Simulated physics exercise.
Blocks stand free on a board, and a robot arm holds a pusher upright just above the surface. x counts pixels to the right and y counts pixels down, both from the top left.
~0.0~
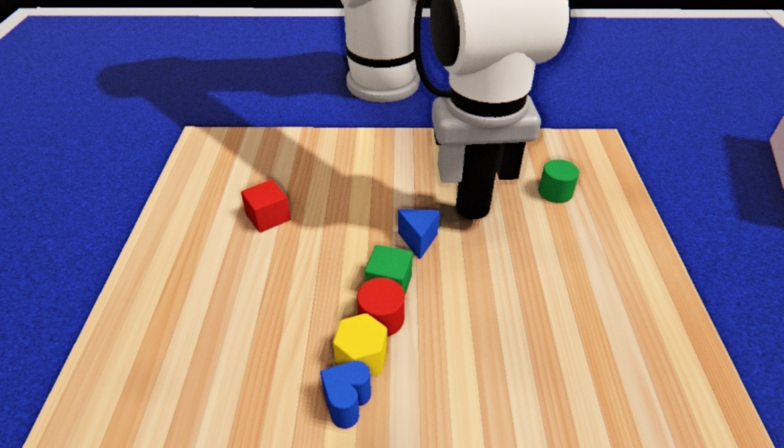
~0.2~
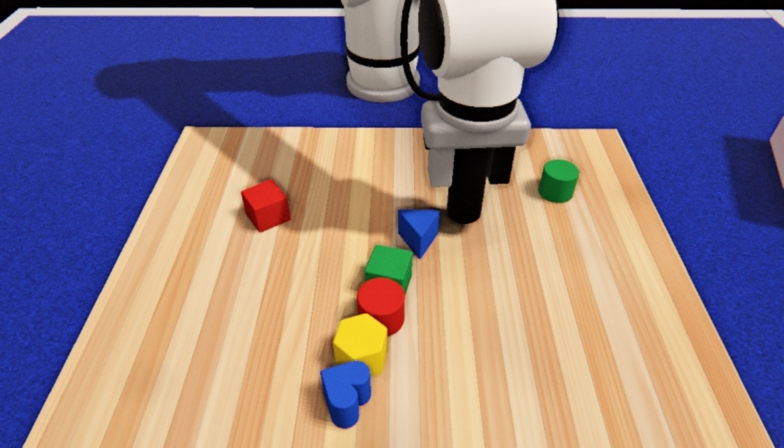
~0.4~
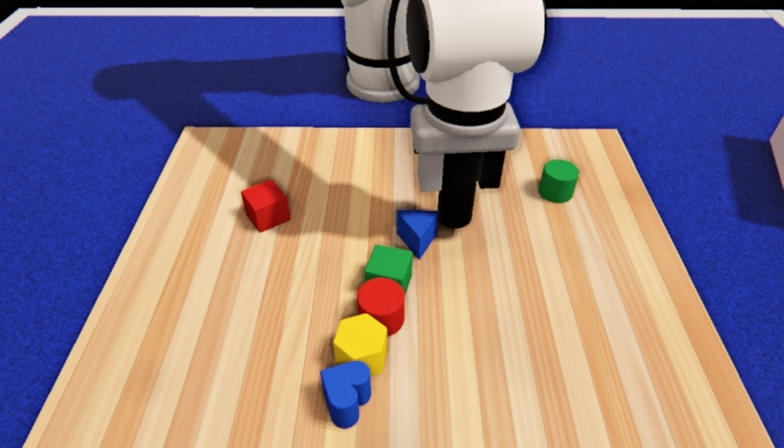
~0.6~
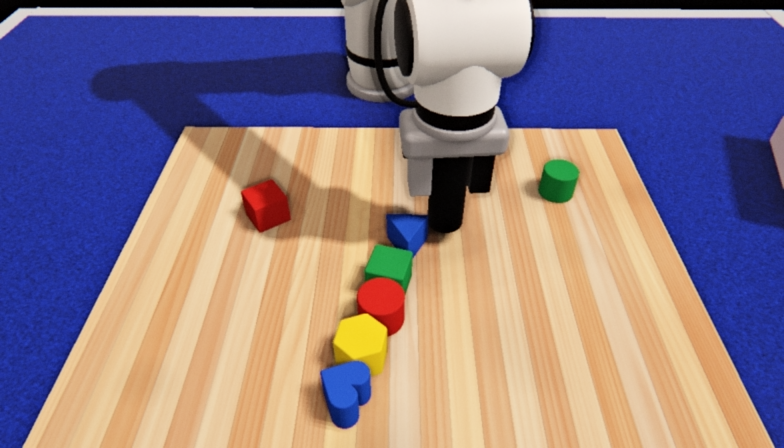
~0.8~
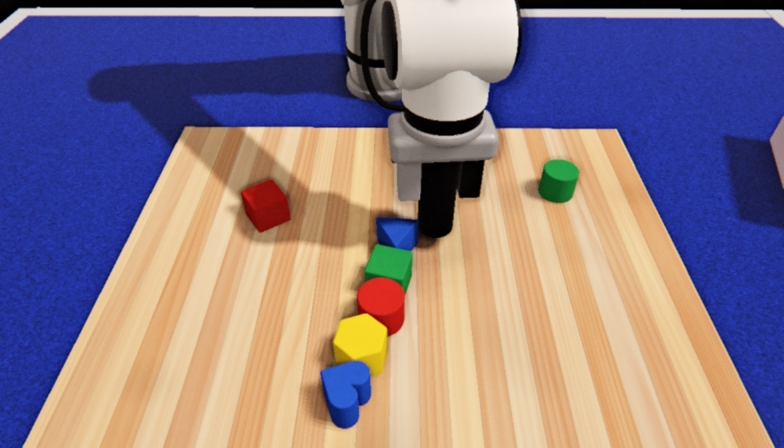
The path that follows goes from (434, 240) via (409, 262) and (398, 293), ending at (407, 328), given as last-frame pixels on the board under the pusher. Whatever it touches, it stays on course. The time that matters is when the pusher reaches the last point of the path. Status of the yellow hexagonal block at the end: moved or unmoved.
Once the path ends, it is somewhere new.
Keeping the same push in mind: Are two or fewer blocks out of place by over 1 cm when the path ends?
Answer: No.
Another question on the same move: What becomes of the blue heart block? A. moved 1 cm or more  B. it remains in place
A - moved 1 cm or more.
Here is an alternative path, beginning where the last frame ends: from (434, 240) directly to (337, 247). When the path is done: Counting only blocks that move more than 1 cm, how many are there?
There will be one block displaced.
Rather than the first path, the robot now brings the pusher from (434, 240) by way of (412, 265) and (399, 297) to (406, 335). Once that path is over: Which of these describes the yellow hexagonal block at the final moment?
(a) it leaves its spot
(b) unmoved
Choice a: It leaves its spot.
On the path given first. One third of the way, pusher (409, 249); green four-sided block (386, 263); blue triangular block (380, 227), turned 15° anticlockwise.
Two thirds of the way, pusher (399, 281); blue heart block (342, 414); yellow hexagonal block (333, 371), turned 55° anticlockwise; red circular block (338, 326); green four-sided block (366, 291), turned 35° clockwise; blue triangular block (379, 228).
At the end, pusher (408, 315); blue heart block (341, 420); yellow hexagonal block (326, 378), turned 65° anticlockwise; red circular block (322, 333); green four-sided block (361, 301), turned 55° clockwise; blue triangular block (379, 228).
